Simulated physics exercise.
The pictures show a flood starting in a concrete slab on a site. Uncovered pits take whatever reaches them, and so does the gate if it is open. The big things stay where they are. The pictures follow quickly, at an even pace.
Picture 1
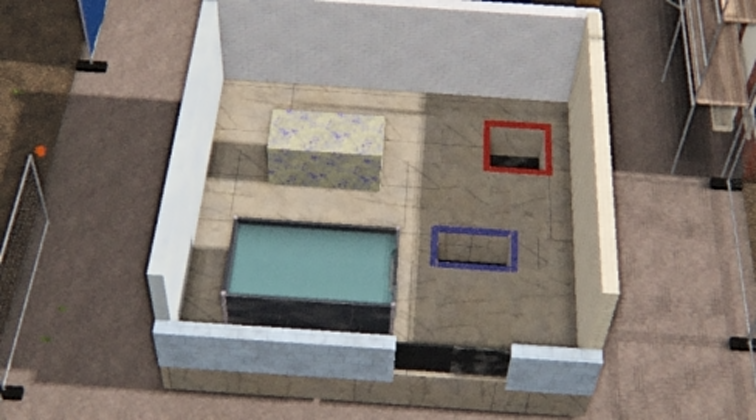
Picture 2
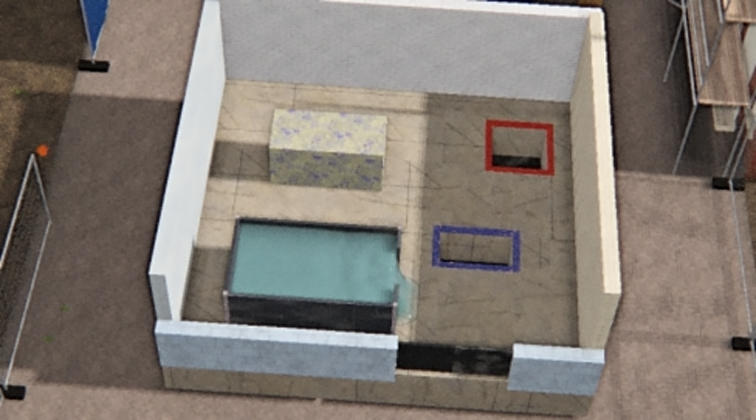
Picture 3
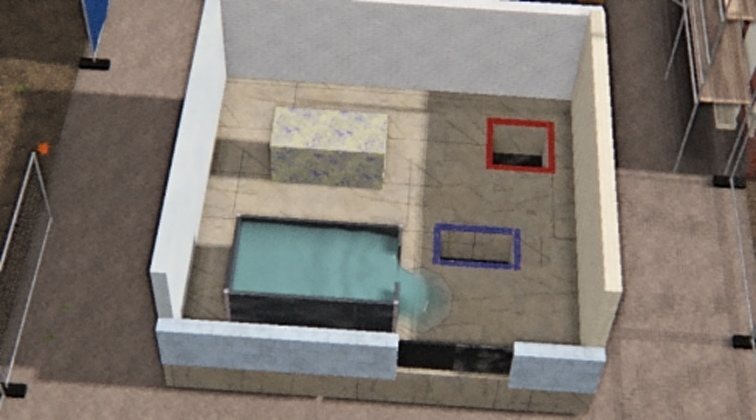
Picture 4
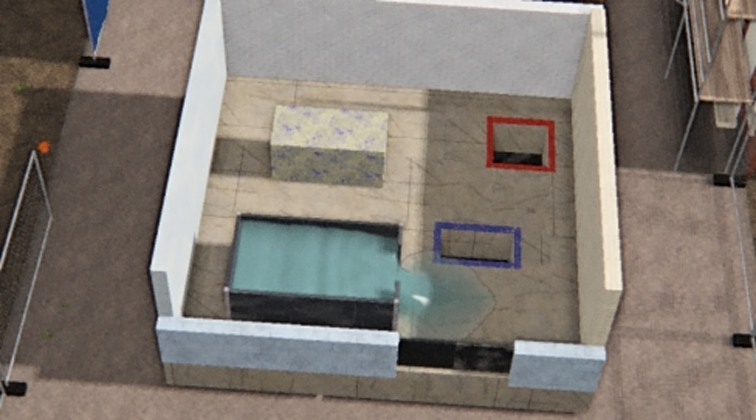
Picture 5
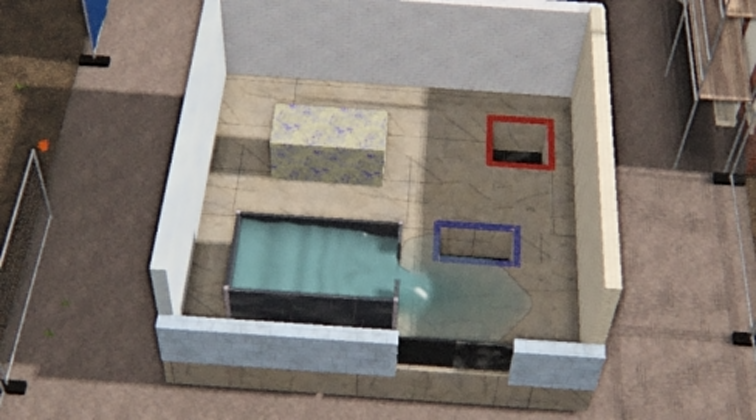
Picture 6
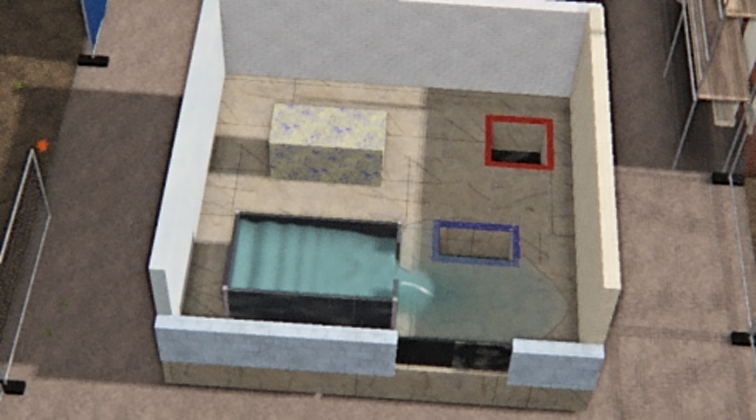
A walled concrete slab held a still tank of water, then water poured out of the tank's right side and spread rightward across the floor, below the blue-framed opening, in a widening puddle.
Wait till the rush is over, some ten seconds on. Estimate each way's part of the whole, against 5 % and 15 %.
One by one: The gate takes less than 5 %; the red pit takes more than 15 %; the blue pit takes more than 15 %.
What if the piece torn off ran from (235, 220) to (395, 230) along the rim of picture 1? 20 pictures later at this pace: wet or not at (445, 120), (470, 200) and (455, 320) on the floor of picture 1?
In turn: Under water, flooded, free of water.
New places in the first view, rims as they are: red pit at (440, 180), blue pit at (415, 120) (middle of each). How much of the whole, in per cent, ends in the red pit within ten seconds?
Per cent: Red 10.
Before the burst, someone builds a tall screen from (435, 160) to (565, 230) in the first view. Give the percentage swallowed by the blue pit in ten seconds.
Roughly, in per cent: Blue 40.
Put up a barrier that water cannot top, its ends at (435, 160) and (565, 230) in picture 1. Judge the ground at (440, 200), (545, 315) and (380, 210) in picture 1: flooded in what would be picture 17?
As listed: No water, under water, clear.
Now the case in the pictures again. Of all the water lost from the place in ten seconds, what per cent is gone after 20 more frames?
Roughly 30 per cent.
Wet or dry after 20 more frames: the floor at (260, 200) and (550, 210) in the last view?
In that order: Free of water, wet.
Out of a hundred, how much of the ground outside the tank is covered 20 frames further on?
About 40 per cent.
A moment on, water covers 20 % of the floor; the gate 0 %, the red pit 0 %, the blue pit 4 %.
Next, water covers 25 % of the floor; the gate 0 %, the red pit 0 %, the blue pit 7 %.
Then, water covers 40 % of the floor; the gate 0 %, the red pit 4 %, the blue pit 11 %.
Later, water covers 55 % of the floor; the gate 0 %, the red pit 13 %, the blue pit 17 %.
In the end, water covers 75 % of the floor; the gate 0 %, the red pit 22 %, the blue pit 24 %.
